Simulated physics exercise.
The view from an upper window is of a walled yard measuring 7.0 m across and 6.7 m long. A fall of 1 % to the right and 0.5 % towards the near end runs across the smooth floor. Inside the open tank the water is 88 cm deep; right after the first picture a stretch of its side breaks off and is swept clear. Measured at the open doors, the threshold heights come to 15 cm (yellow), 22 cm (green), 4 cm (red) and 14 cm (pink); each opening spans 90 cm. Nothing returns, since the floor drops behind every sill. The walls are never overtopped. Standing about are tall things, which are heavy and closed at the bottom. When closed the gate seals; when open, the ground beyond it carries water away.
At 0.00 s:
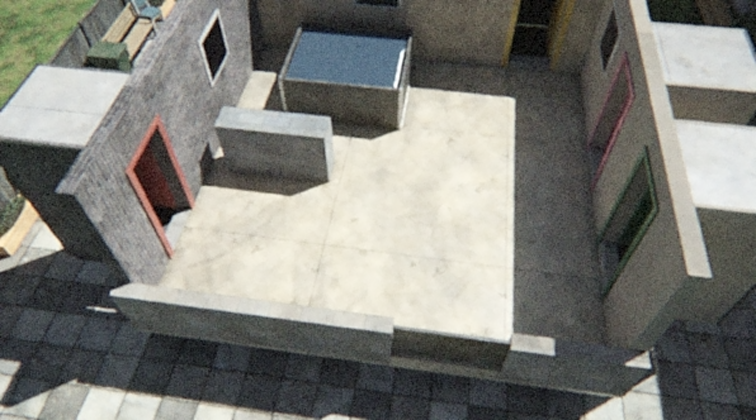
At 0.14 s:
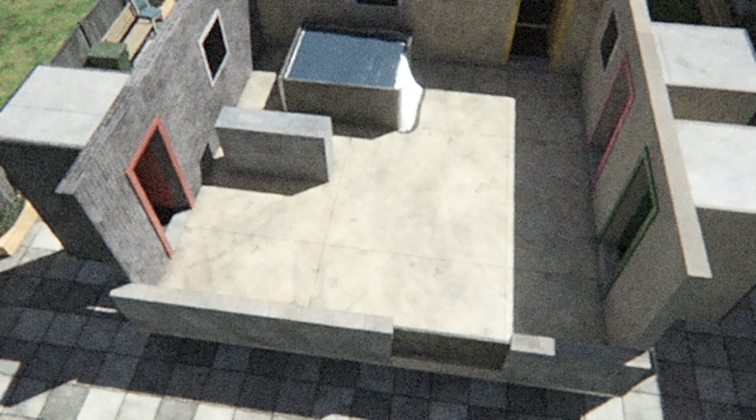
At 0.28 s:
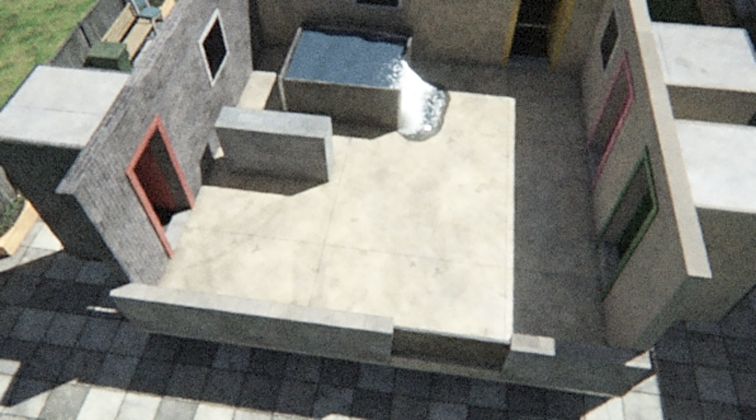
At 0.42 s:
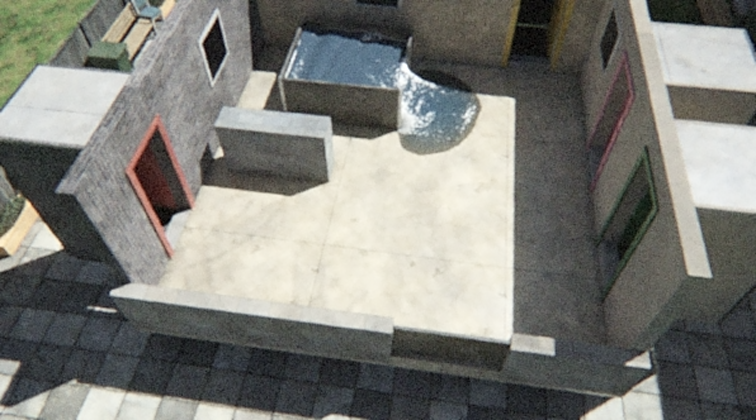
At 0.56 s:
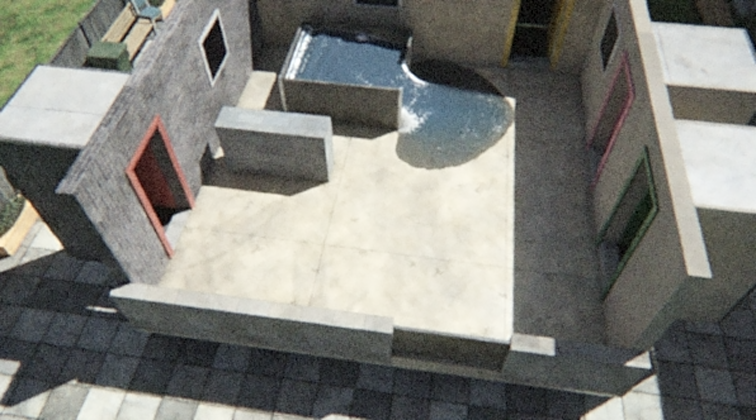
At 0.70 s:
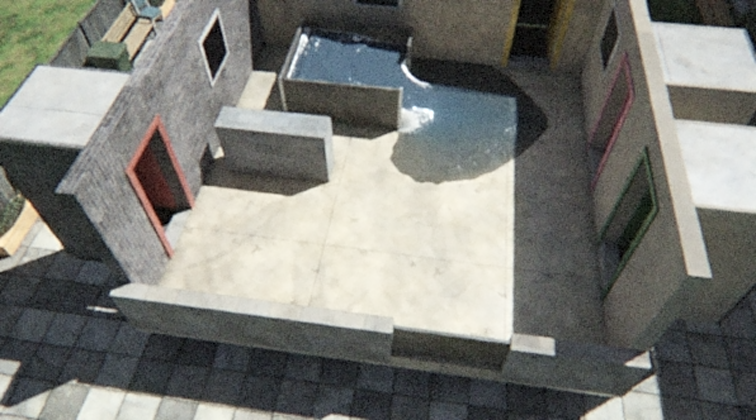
A walled yard with a pale floor lay still in sunlight, then the right side of its open water tank gave way and water poured out, spreading rightward across the floor in a widening, rounded pool.
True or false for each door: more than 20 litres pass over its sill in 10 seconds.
Per door: The yellow door: True; the green door: False; the red door: True; the pink door: True.
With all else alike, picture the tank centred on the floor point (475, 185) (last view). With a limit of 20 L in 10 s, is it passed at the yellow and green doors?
Lab note: Yellow door limit exceeded; green door limit exceeded.
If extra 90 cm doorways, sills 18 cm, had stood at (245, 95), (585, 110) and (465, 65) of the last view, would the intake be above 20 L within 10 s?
Note, doorways in listed order: Stays short, goes beyond, stays short.
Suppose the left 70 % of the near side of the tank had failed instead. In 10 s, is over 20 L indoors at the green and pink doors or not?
Result: Green limit not passed, pink limit not passed.
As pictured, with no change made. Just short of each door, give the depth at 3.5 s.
In centimetres - yellow: 22, green: 14, red: 0, pink: 23.
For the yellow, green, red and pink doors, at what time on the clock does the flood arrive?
So, yellow at 0.9 s, then green at 1.8 s, red at 6.0 s, and pink at 1.0 s.
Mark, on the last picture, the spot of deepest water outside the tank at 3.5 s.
Roughly pixel (603, 359).
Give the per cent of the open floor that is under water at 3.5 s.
Covered: Roughly 45 per cent.
After 1.4 s water covers 35 % of the floor and is deepest (44 cm) near (407, 115); yellow door 13 cm at the sill, 0 L in, green door not reached, red door not reached, pink door 29 cm at the sill, 19 L in.
After 2.2 s water covers 40 % of the floor and is deepest (46 cm) near (577, 85); yellow door 23 cm at the sill, 0 L in, green door 21 cm at the sill, 0 L in, red door not reached, pink door 35 cm at the sill, 107 L in.
After 3.5 s water covers 45 % of the floor and is deepest (36 cm) near (603, 359); yellow door 22 cm at the sill, 52 L in, green door 14 cm at the sill, 0 L in, red door not reached, pink door 23 cm at the sill, 203 L in.
After 6.0 s water covers 75 % of the floor and is deepest (24 cm) near (591, 369); yellow door 13 cm at the sill, 67 L in, green door 11 cm at the sill, 0 L in, red door not reached, pink door 16 cm at the sill, 243 L in.
After 10.0 s water covers 95 % of the floor and is deepest (15 cm) near (578, 367); yellow door 7 cm at the sill, 68 L in, green door 13 cm at the sill, 0 L in, red door 12 cm at the sill, 76 L in, pink door 9 cm at the sill, 246 L in.
